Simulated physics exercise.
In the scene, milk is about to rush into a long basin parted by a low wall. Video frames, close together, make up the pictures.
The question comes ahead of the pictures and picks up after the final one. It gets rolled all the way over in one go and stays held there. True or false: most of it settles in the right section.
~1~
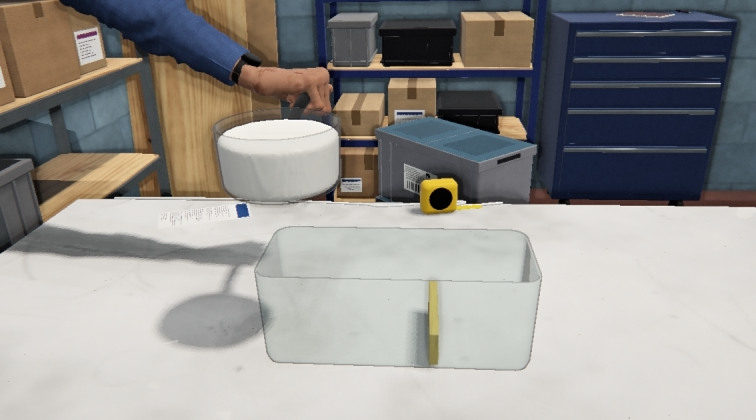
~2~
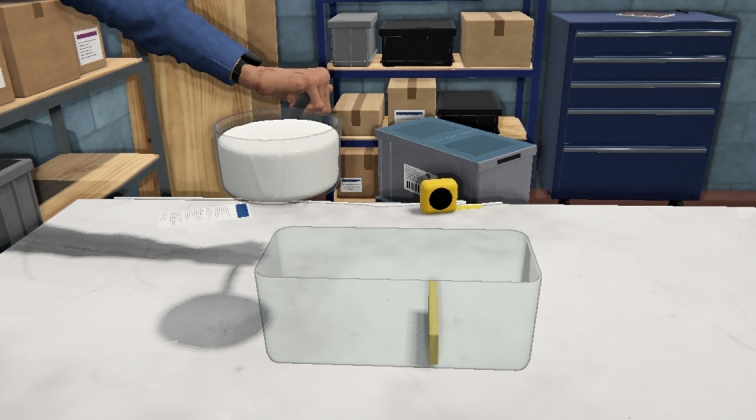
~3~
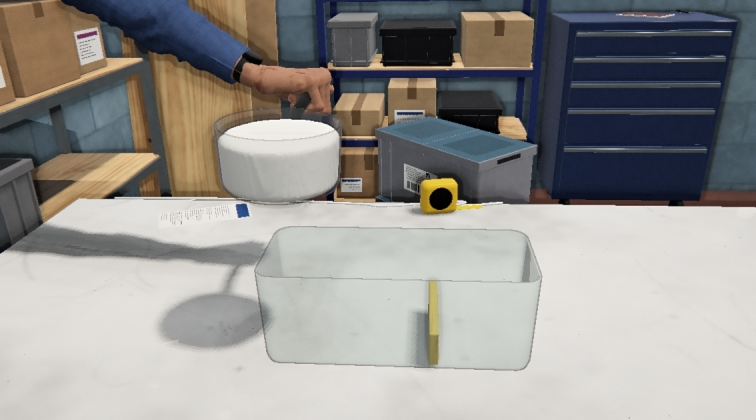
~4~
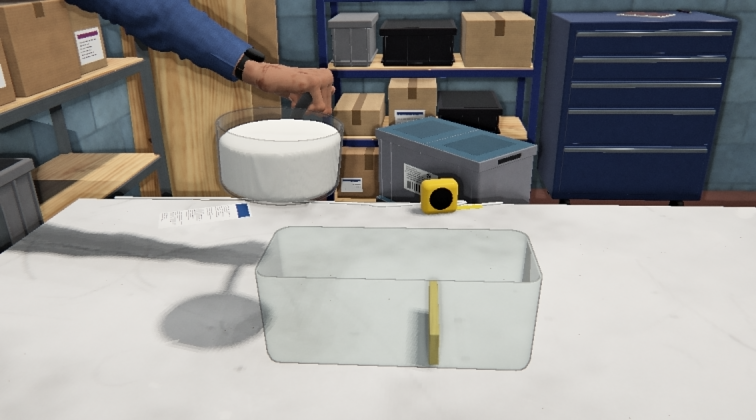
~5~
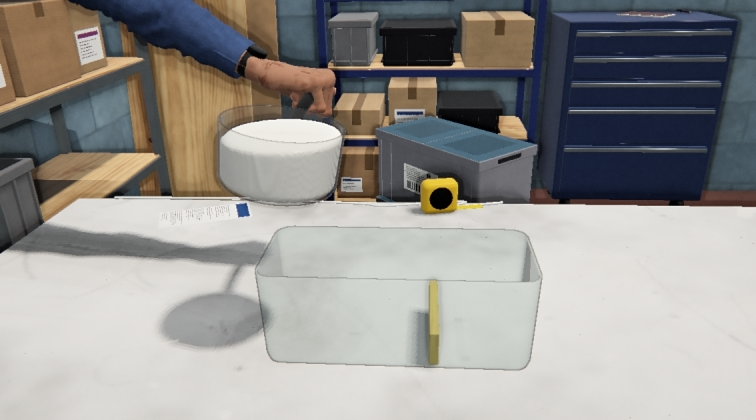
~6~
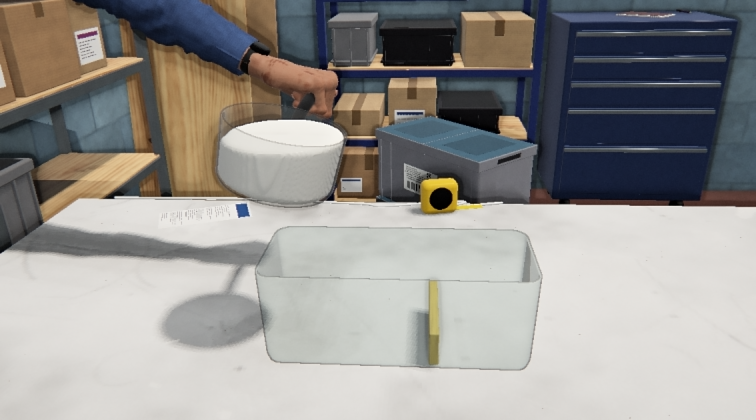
False.
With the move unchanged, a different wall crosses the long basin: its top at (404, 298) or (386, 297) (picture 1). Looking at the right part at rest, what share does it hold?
40 % and 65 %, roughly.
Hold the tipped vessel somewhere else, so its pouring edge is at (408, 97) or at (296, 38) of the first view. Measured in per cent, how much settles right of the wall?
Roughly 70 in a hundred the first time and 5 in a hundred the second.
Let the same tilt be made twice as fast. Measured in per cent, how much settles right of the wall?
It comes to some 15 in a hundred.
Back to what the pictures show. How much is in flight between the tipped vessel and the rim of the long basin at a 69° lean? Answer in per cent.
It comes to around 30 per cent.
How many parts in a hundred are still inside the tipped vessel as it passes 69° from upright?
Around 50 percent remains.
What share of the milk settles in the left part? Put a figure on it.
It comes to about 95 per cent.
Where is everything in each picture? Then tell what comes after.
In the first frame, it leans 0°; its right rim is at (339, 125); the milk meets the walls at (221, 133) and (338, 134); the long basin's rim runs from (266, 251) to (533, 256); the wall's top is at (433, 307).
In the second frame, it leans 1°; its right rim is at (339, 125); the milk meets the walls at (222, 133) and (338, 134).
In the third frame, it leans 2°; its right rim is at (340, 127); the milk meets the walls at (223, 133) and (339, 135).
In the fourth frame, it leans 5°; its right rim is at (342, 130); the milk meets the walls at (224, 133) and (340, 135).
In the fifth frame, it leans 9°; its right rim is at (344, 134); the milk meets the walls at (225, 133) and (341, 136).
In the sixth frame, it leans 14°; its right rim is at (345, 140); the milk meets the walls at (225, 134) and (344, 136).
A moment on, the tilt is 69° and 51 per cent is still to pour, 19 is left of the wall and 0 right of it.
Next, the tilt is 104° and 8 per cent is still to pour, 84 is left of the wall and 2 right of it.
Then the tilt is 111° and 0 per cent is still to pour, 95 is left of the wall and 4 right of it.
Later the tilt is 111° and 0 per cent is still to pour, 95 is left of the wall and 4 right of it.
Finally, 95 per cent lies left of the wall, 4 right of it and 1 outside.
